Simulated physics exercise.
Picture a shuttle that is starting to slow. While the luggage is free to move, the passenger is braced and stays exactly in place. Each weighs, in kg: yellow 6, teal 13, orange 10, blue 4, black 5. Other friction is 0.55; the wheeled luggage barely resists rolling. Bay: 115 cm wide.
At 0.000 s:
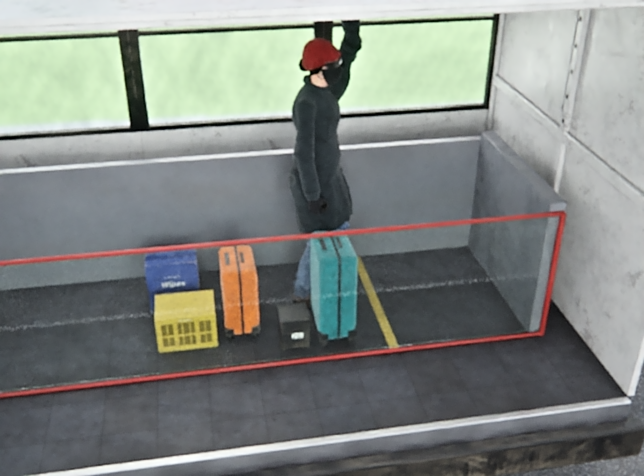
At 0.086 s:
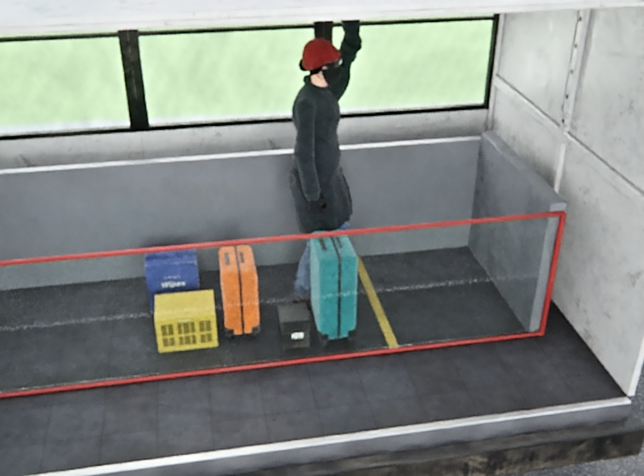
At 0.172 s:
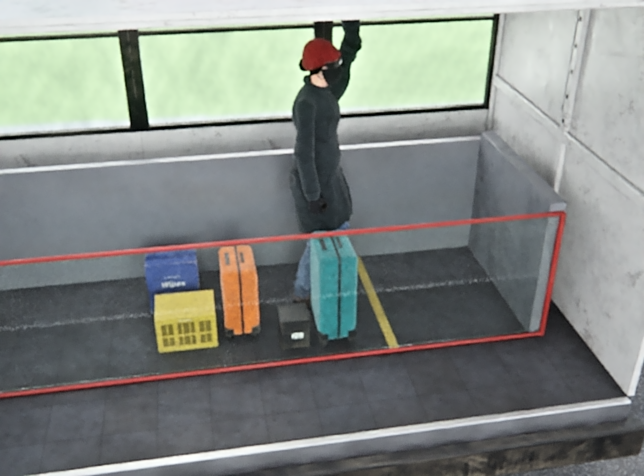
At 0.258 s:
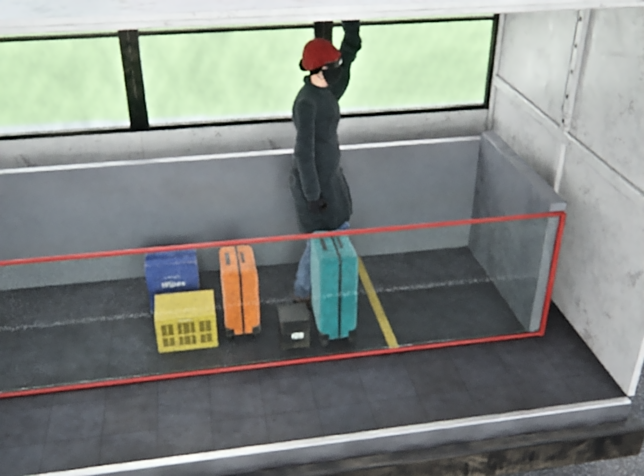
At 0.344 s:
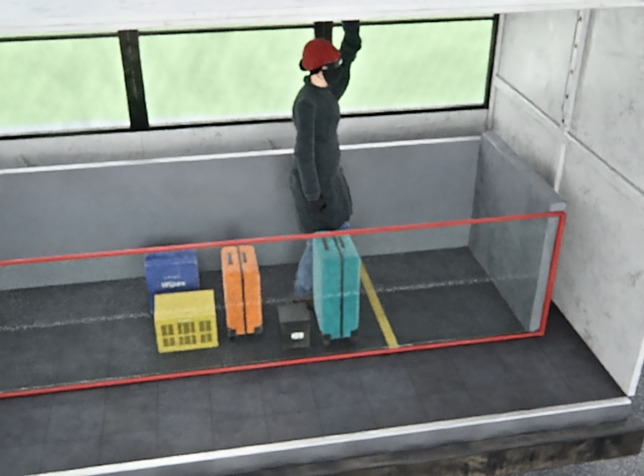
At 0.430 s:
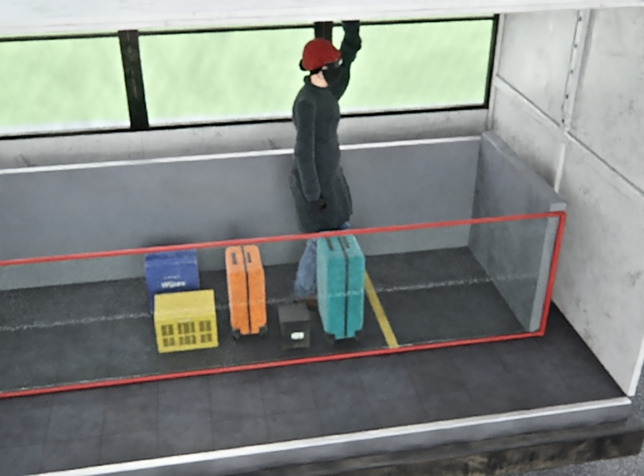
The footage shows a person in a red cap standing with one arm raised to an overhead hold while, late on, the orange and teal suitcases shift slightly right; the blue and yellow crates and dark box stay still.
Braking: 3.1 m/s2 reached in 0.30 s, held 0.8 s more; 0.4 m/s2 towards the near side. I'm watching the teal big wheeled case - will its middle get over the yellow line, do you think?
I expect it to travel beyond the line.
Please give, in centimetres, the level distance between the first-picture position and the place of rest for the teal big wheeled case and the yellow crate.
I'd put the teal big wheeled case at roughly 110 and the yellow crate at roughly 0.
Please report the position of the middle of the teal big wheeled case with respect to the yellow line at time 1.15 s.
It is roughly 65 cm beyond the mark.
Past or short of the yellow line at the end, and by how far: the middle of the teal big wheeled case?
It comes to rest close to 80 cm past it.
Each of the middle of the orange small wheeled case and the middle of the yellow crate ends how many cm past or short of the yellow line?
Orange small wheeled case: 30 cm short; yellow crate: 130 cm short.
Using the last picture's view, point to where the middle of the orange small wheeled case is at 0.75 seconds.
(278, 290).
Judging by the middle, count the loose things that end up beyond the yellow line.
Total: 1.
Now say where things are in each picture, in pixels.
In the first picture, teal big wheeled case (333, 287), blue carton (174, 281).
In the second picture, teal big wheeled case (333, 287), blue carton (174, 281).
In the third picture, teal big wheeled case (333, 287), blue carton (174, 281).
In the fourth picture, teal big wheeled case (333, 287), blue carton (174, 281).
In the fifth picture, teal big wheeled case (335, 287), blue carton (174, 281).
In the sixth picture, teal big wheeled case (340, 287), blue carton (174, 281).
After 0.75 s the teal big wheeled case is 3 cm short of the yellow line, tilted 0°, near (383, 286) in the last picture's view; the blue carton 136 cm short of the yellow line, tilted 0°.
After 1.15 s the teal big wheeled case is 67 cm past the yellow line, tilted 0°, near (487, 276) in the last picture's view; the blue carton 136 cm short of the yellow line, tilted 0°.
After 1.65 s the teal big wheeled case is 78 cm past the yellow line, tilted 0°, near (503, 274) in the last picture's view; the blue carton 136 cm short of the yellow line, tilted 0°.
Final state at 2.1 s, yellow crate stops short of the yellow line; teal big wheeled case crosses the yellow line; orange small wheeled case stops short of the yellow line; blue carton stops short of the yellow line; black tub stops short of the yellow line.
